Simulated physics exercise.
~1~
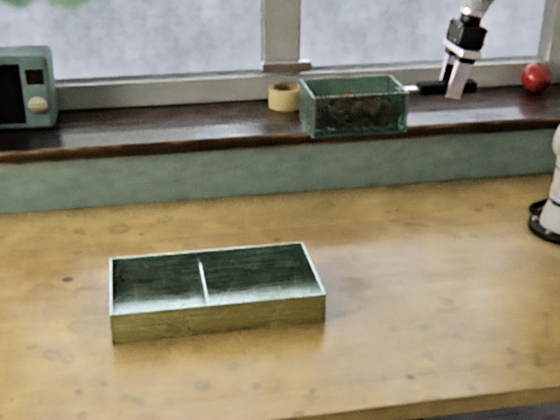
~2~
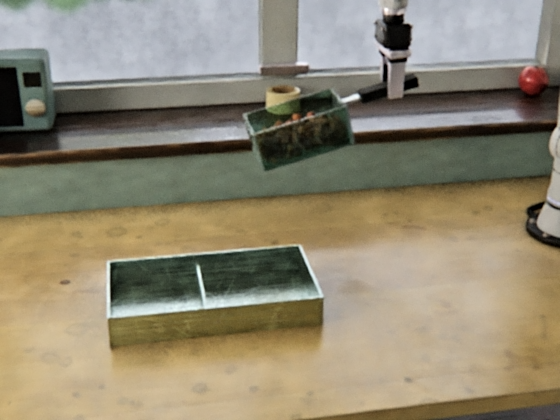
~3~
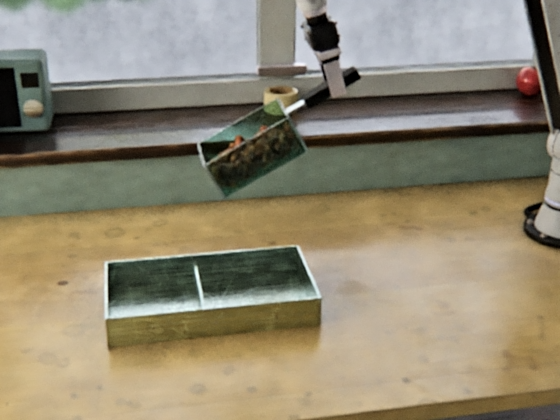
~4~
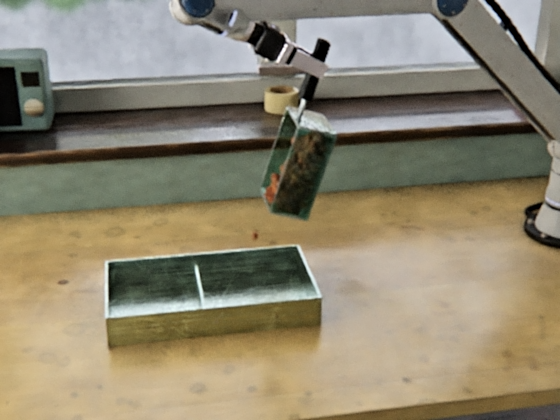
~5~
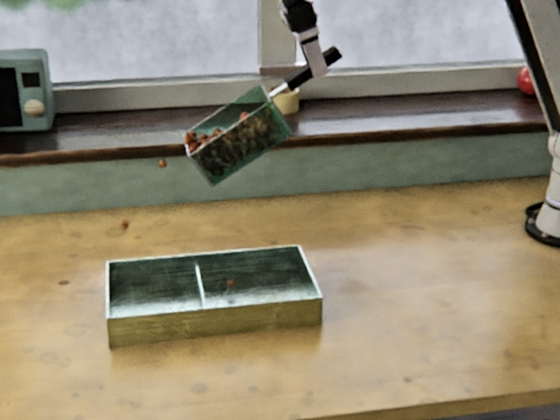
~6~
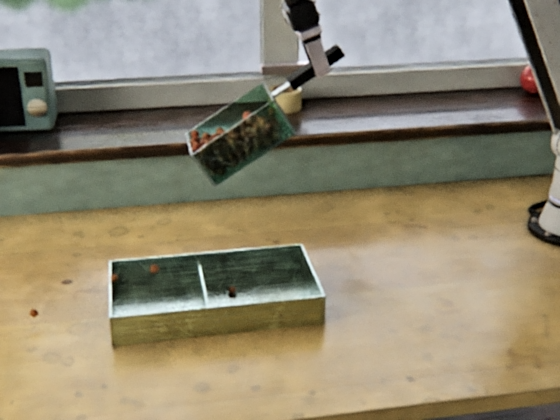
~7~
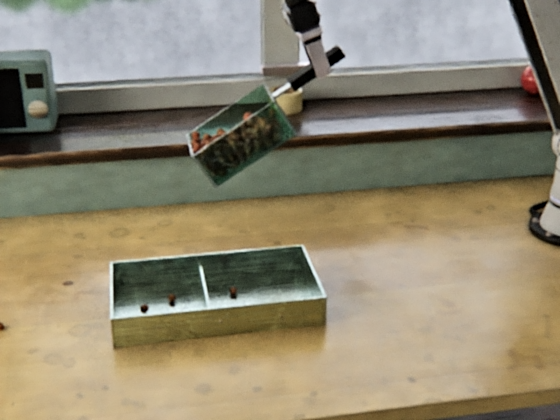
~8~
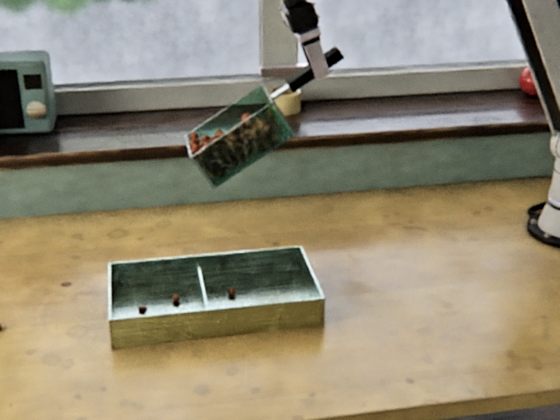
Robot arm carrying a green box of nuts left, tipping a few into a divided tray, and holding the rest tilted above.
